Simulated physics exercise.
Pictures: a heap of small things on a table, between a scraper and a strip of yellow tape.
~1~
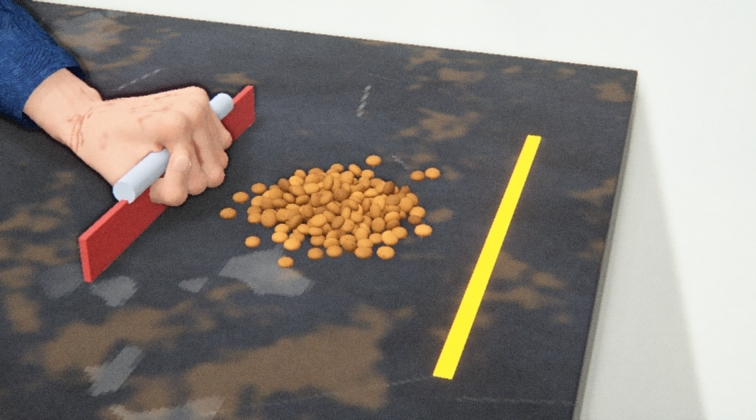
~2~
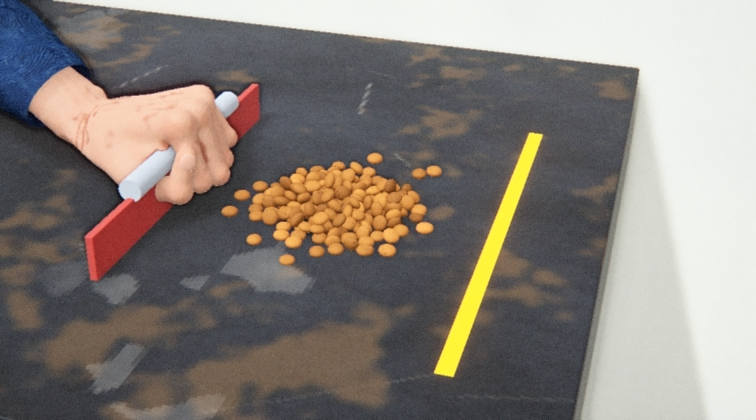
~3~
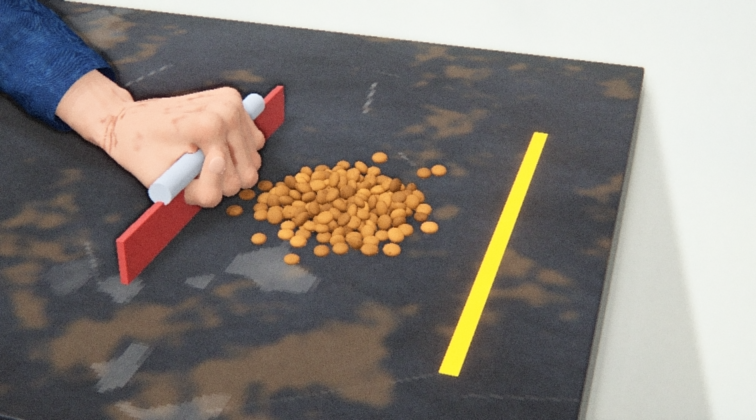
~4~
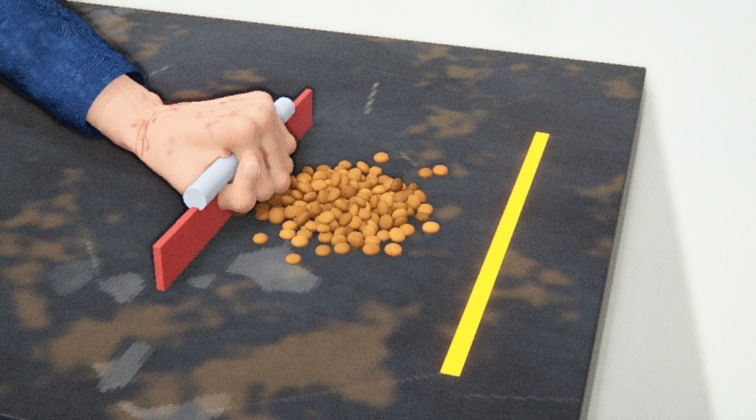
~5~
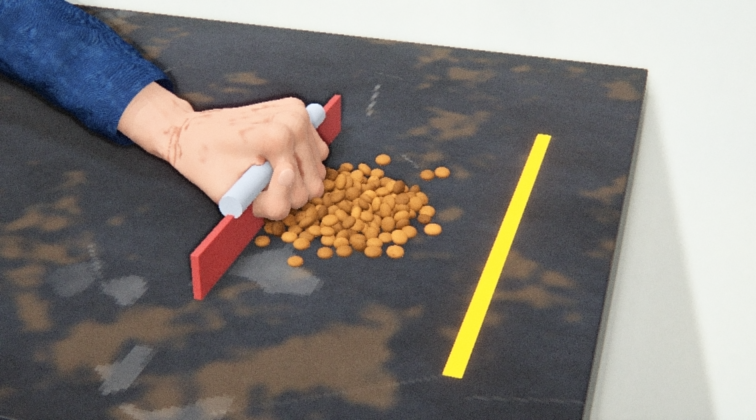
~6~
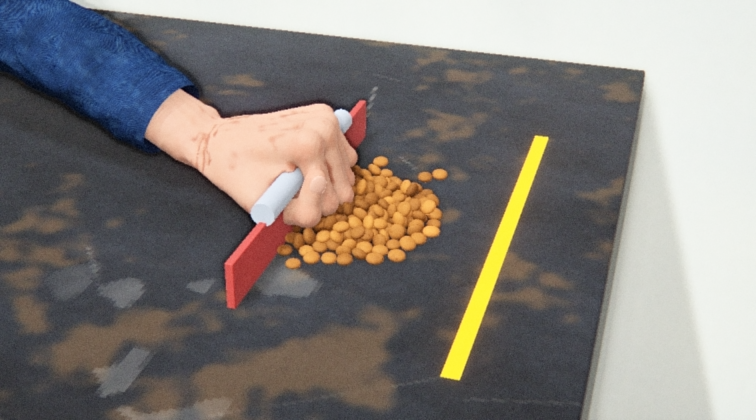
The clip shows a hand in a blue sleeve holding a red scraper on a dark mottled table, moving it right toward a heap of small brown pieces, then pushing most of them slightly toward a yellow tape strip.
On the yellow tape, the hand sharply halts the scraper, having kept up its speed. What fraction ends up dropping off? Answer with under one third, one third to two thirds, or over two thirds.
The share that drops off is under one third.
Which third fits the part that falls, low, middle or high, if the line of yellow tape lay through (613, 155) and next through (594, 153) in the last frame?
For the first place it's beyond two thirds, and for the second it's beyond two thirds.
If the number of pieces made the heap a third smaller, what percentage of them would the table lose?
10 per cent or so.
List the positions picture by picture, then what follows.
In the first picture, scraper near (99, 245), at rest; yellow tape near (531, 145), about a palm's width from the edge; edge at (603, 256); the heap near (337, 208), bits of cat kibble.
In the second picture, scraper near (105, 243).
In the third picture, scraper near (136, 247); the heap near (344, 205).
In the fourth picture, scraper near (172, 253).
In the fifth picture, scraper near (208, 261); the heap near (350, 208), a little pushed along.
In the sixth picture, scraper near (241, 270); yellow tape near (539, 146); edge at (611, 256); the heap near (368, 214), all but a few pushed along.
Shortly afterwards, scraper still moving, near (413, 185); heap all on the table, its front near (534, 232).
Next, scraper stopped at the yellow tape; heap a little over the edge.
In the end, scraper stopped at the yellow tape; heap a little over the edge.
